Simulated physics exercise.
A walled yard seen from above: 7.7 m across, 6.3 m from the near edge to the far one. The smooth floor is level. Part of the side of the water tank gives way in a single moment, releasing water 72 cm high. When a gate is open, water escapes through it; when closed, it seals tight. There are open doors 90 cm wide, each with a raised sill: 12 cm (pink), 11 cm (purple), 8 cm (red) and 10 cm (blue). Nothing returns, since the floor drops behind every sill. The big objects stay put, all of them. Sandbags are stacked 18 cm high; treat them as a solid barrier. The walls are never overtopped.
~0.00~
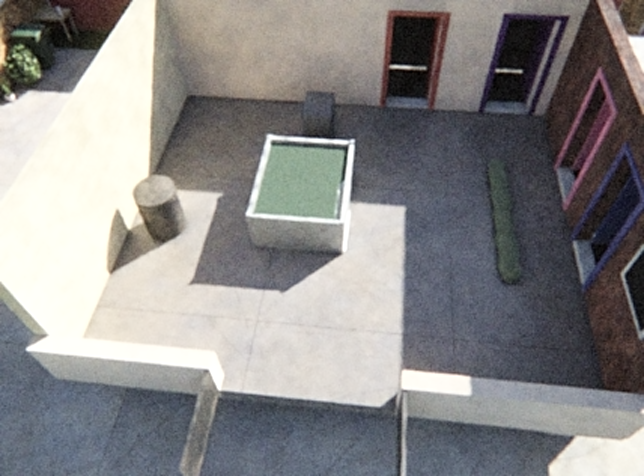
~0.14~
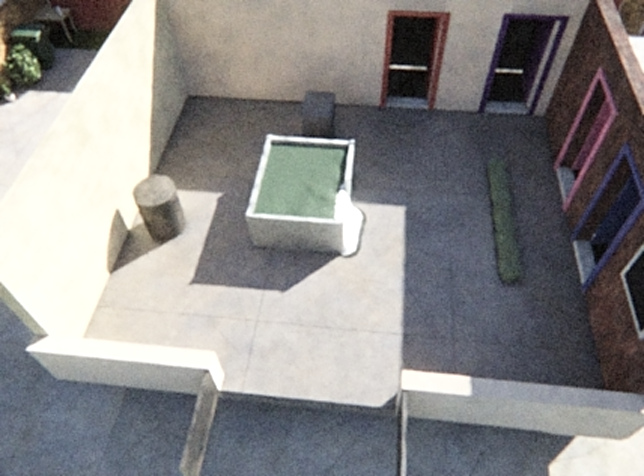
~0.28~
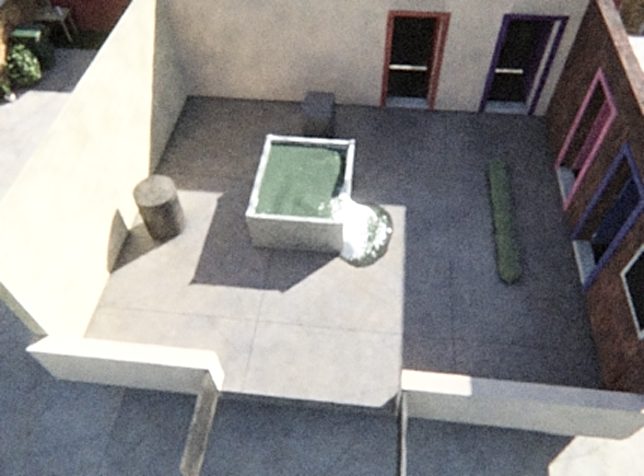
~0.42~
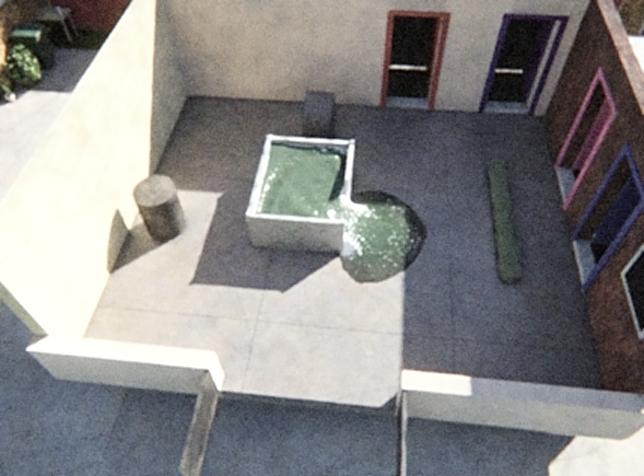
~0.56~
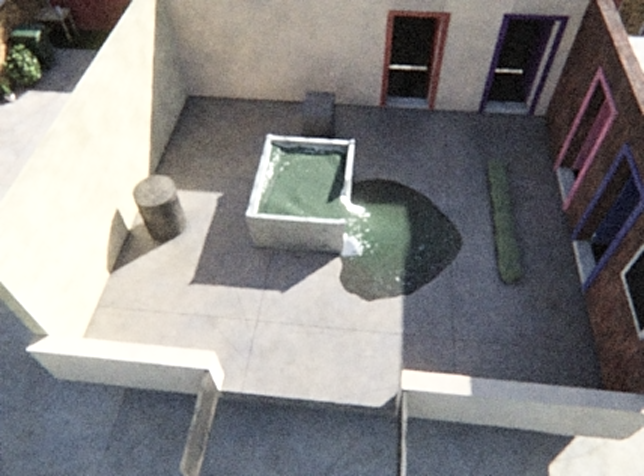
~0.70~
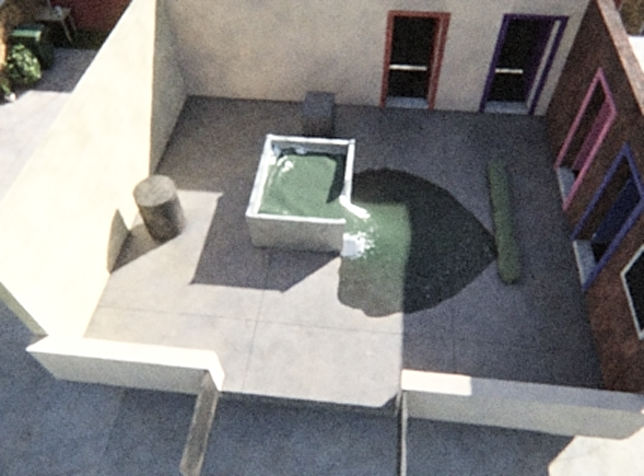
Walled yard seen from above, with green water pouring from the right side of a white-rimmed tank and spreading across the floor.
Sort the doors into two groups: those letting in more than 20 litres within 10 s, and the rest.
The pink door goes with the rest; the purple door goes with the rest; the red door goes with the rest; the blue door goes with the rest.
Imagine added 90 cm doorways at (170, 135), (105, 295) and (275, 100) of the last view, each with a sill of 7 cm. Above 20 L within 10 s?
In sequence the answers are less than that, less than that and less than that.
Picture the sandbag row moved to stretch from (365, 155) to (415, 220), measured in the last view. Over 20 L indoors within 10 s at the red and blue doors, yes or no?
Then the red door is short of it and the blue door is over the mark.
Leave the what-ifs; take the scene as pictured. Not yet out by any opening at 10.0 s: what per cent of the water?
Still there: Roughly 96 %.
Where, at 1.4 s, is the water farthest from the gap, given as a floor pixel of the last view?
(584, 330).
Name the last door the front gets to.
The red door.
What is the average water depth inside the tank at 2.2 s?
Mean depth: About 33 cm.
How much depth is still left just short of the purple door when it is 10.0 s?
I'd put it at around 7.0 cm deep.
After 1.4 s water covers 25 % of the floor and is deepest (32 cm) near (354, 237); pink door not reached, purple door not reached, red door not reached, blue door not reached.
After 2.2 s water covers 35 % of the floor and is deepest (43 cm) near (602, 413); pink door not reached, purple door not reached, red door not reached, blue door 9 cm at the sill, 0 L in.
After 3.5 s water covers 40 % of the floor and is deepest (20 cm) near (516, 368); pink door 3 cm at the sill, 0 L in, purple door 8 cm at the sill, 0 L in, red door 7 cm at the sill, 0 L in, blue door 7 cm at the sill, 0 L in.
After 6.0 s water covers 55 % of the floor and is deepest (14 cm) near (547, 158); pink door 9 cm at the sill, 0 L in, purple door 6 cm at the sill, 0 L in, red door 7 cm at the sill, 1 L in, blue door 6 cm at the sill, 0 L in.
After 10.0 s water covers 85 % of the floor and is deepest (10 cm) near (337, 138); pink door 8 cm at the sill, 1 L in, purple door 7 cm at the sill, 0 L in, red door 6 cm at the sill, 1 L in, blue door 4 cm at the sill, 0 L in.
